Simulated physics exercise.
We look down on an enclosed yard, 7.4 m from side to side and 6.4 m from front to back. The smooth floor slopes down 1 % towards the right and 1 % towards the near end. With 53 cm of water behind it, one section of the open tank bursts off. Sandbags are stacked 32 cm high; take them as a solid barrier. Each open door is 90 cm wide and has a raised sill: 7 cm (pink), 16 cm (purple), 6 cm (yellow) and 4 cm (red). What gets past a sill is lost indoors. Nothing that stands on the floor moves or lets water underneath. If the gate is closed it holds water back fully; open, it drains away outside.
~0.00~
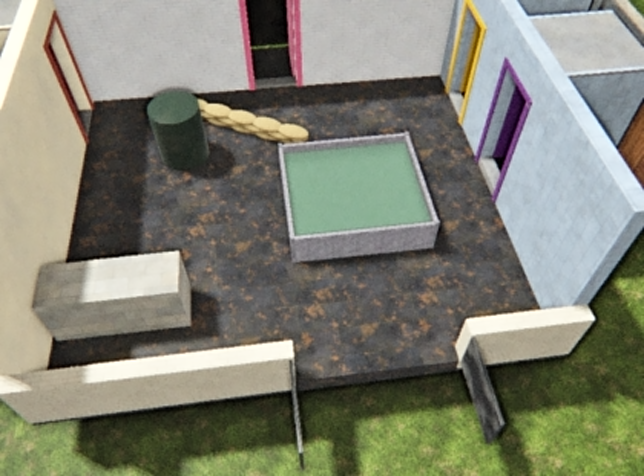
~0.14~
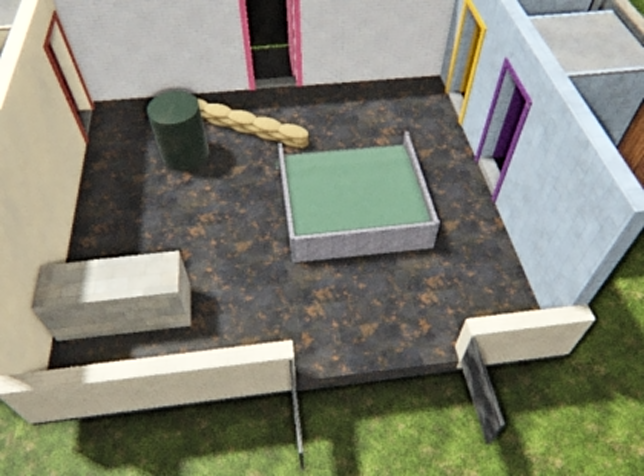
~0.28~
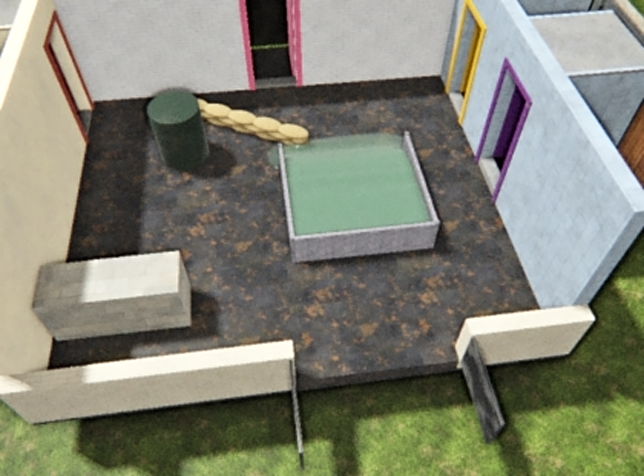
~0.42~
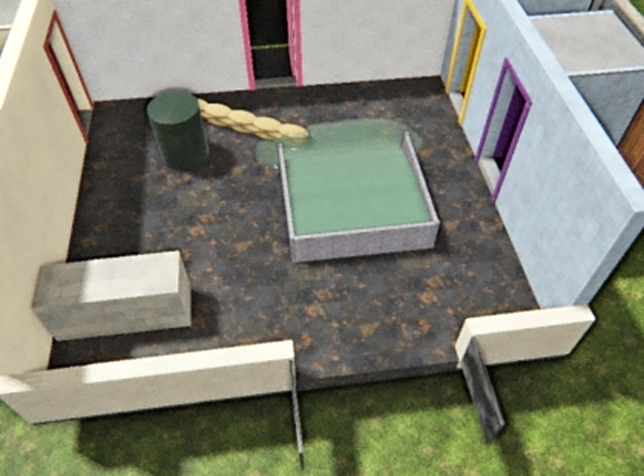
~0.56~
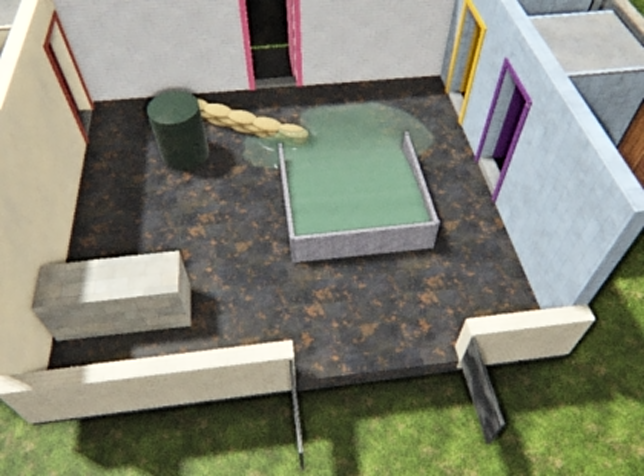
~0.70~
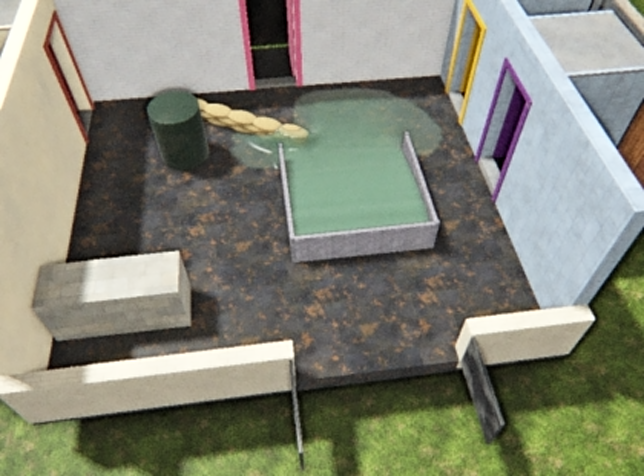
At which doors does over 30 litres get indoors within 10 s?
The water let in: At the pink door it goes over the limit; at the purple door it does not reach the limit; at the yellow door it passes the limit; at the red door it passes the limit.
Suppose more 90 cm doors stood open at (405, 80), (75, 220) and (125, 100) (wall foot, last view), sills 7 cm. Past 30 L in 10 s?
In that order: Above, not over, not over.
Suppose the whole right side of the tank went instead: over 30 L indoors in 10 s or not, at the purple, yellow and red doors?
Then: Purple above, yellow over, red under.
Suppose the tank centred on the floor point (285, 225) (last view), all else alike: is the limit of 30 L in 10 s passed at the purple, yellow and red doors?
Then: Purple under, yellow past it, red over.
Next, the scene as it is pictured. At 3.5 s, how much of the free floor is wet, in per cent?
Some 50 per cent of it.
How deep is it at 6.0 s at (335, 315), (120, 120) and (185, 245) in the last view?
In that order: 0, 5 and 1 cm.
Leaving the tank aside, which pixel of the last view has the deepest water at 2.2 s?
At about (441, 77).
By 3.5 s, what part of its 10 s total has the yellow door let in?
Some 35 per cent by then.
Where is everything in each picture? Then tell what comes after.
In the first frame, the open tank at (354, 185) is whole and still, 53 cm deep.
In the second frame, the front is at a hidden place, 1.2 m from the gap on the open tank's far side; 0.6 m2 of floor is under water; 53 cm left at the back of the open tank.
In the third frame, the front is at a hidden place, 1.4 m from the gap on the open tank's far side; 1.6 m2 of floor is under water; 53 cm left at the back of the open tank.
In the fourth frame, water pours out on the open tank's far side and has run 1.6 m, to (265, 141); typically 10 cm deep outside, 53 cm at the open tank's back.
In the fifth frame, the front is at (250, 140), 1.9 m from the gap on the open tank's far side; 3.9 m2 of floor is under water; 53 cm left at the back of the open tank.
In the sixth frame, water pours out on the open tank's far side and has run 2.3 m, to (386, 94); typically 7 cm deep outside, 49 cm at the open tank's back.
After 1.4 s water covers 25 % of the floor and is deepest (36 cm) near (344, 85); pink door 9 cm at the sill, 0 L in, purple door not reached, yellow door 1 cm at the sill, 0 L in, red door not reached.
After 2.2 s water covers 30 % of the floor and is deepest (44 cm) near (441, 77); pink door 15 cm at the sill, 10 L in, purple door not reached, yellow door 13 cm at the sill, 2 L in, red door not reached.
After 3.5 s water covers 50 % of the floor and is deepest (27 cm) near (443, 82); pink door 11 cm at the sill, 37 L in, purple door 6 cm at the sill, 0 L in, yellow door 20 cm at the sill, 83 L in, red door 8 cm at the sill, 1 L in.
After 6.0 s water covers 70 % of the floor and is deepest (17 cm) near (542, 313); pink door 8 cm at the sill, 46 L in, purple door 7 cm at the sill, 0 L in, yellow door 12 cm at the sill, 206 L in, red door 9 cm at the sill, 62 L in.
After 10.0 s water covers 85 % of the floor and is deepest (11 cm) near (551, 334); pink door 4 cm at the sill, 54 L in, purple door 6 cm at the sill, 0 L in, yellow door 9 cm at the sill, 241 L in, red door 3 cm at the sill, 77 L in.
